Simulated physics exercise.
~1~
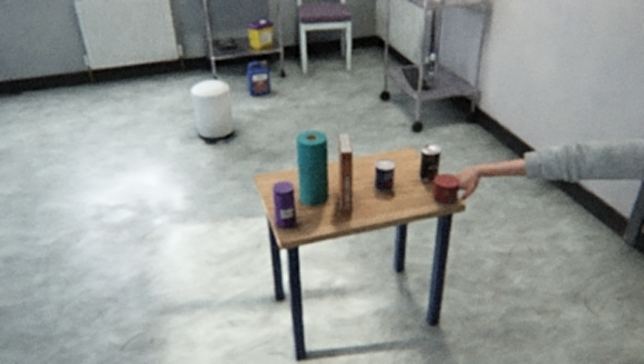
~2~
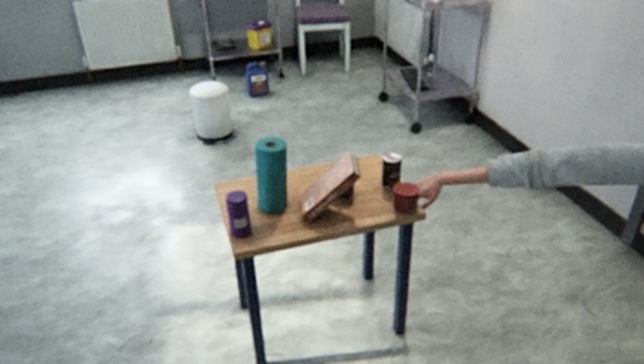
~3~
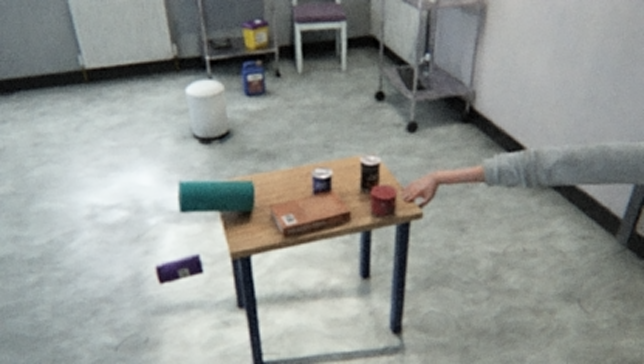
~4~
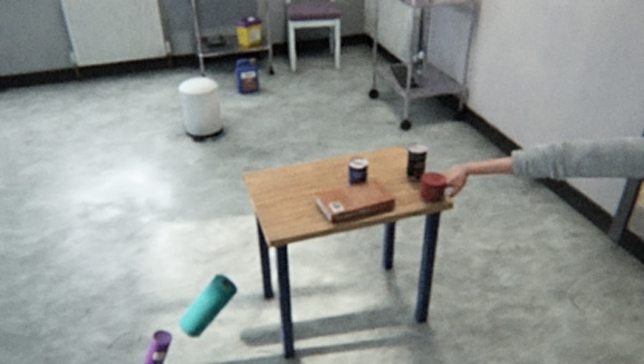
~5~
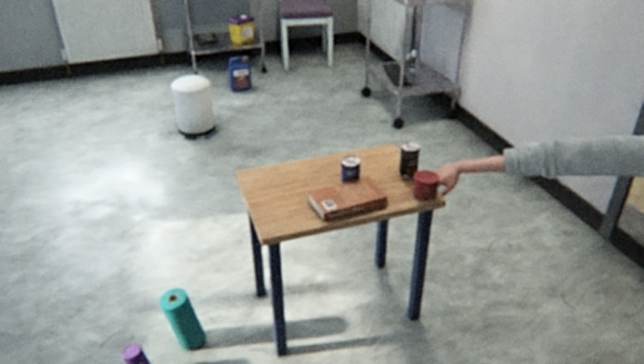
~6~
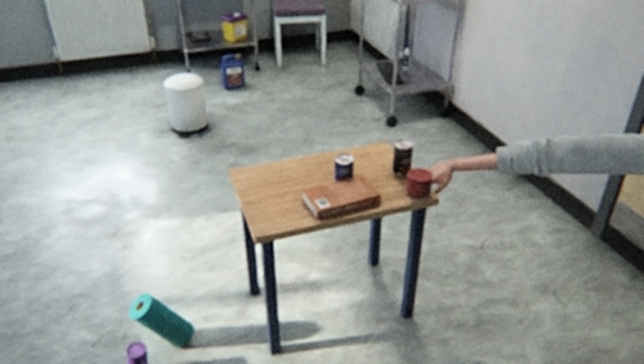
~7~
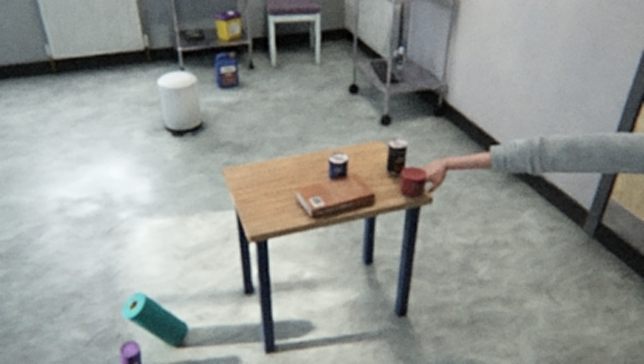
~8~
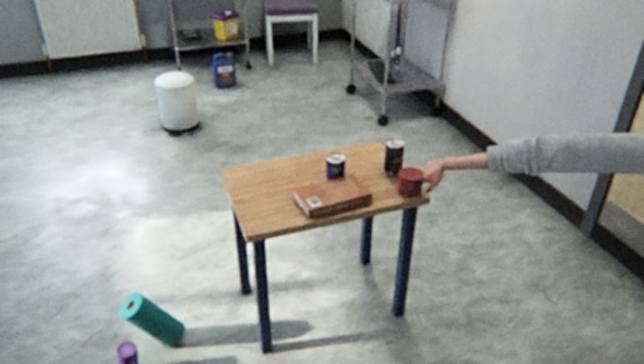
At the start, a hand reaches in from the right to the edge of a small wooden side table holding a purple jar, a turquoise roll, an upright orange-brown book, a red tub, and a blue and a black tin. The table moves left, and the book tips over. The roll and jar topple off the left side as the book settles flat. The table then moves back right while the two fallen things drop to the floor. At the end, the roll and jar lie at lower left, while the tub, both tins and the flat book remain on the table.
